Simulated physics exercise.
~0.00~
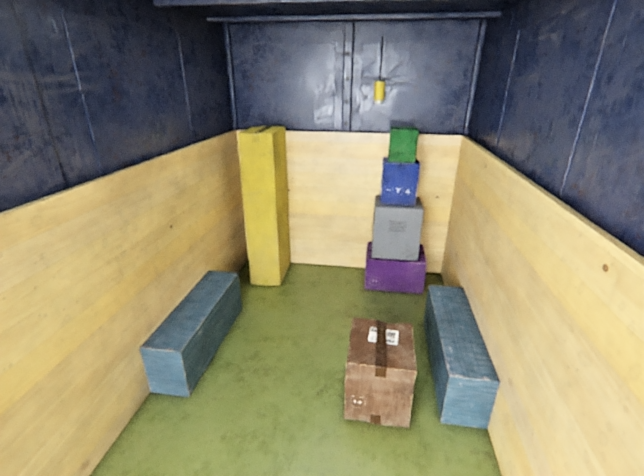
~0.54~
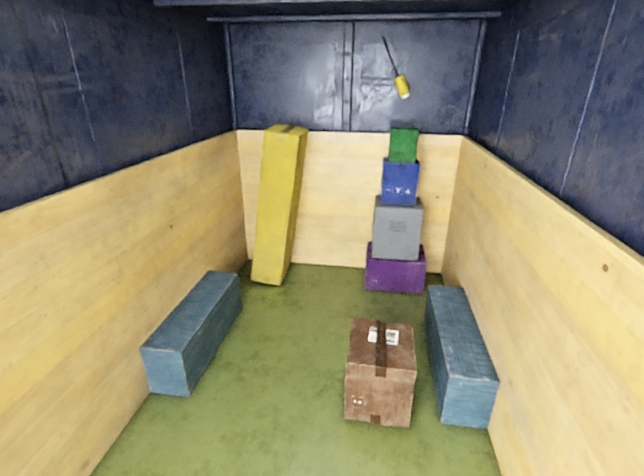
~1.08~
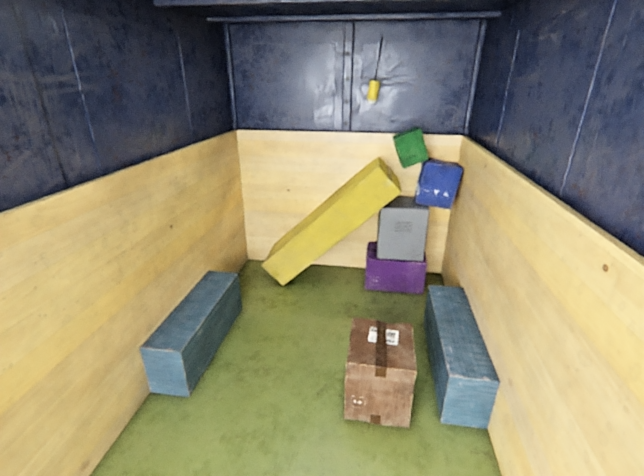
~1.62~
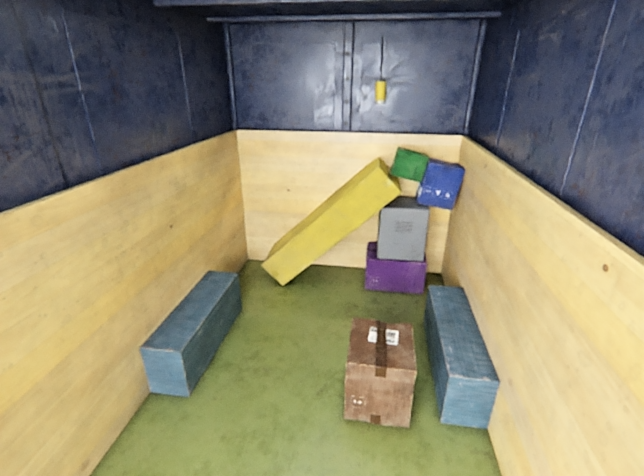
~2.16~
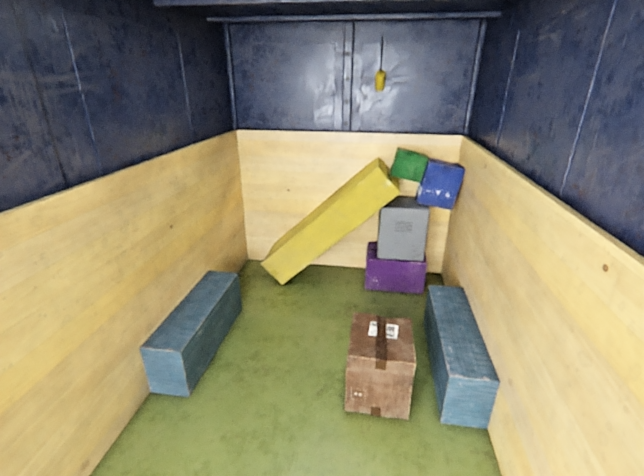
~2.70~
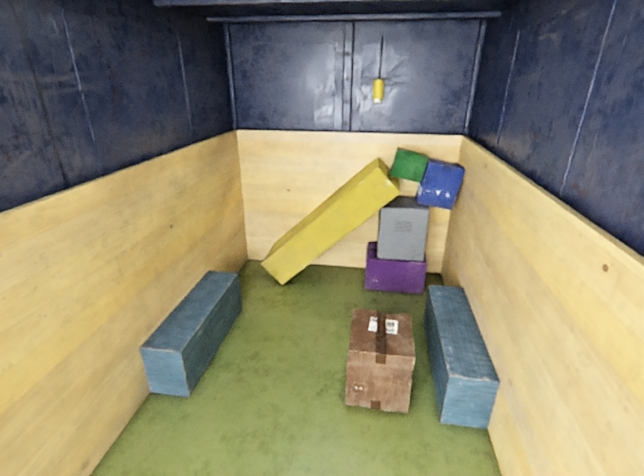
A tall yellow box tipped to the right in the load bay and came to rest leaning against the stack, shoving the blue box right and dropping the green one onto its side beside it, before the brown box slid slightly towards the back wall.
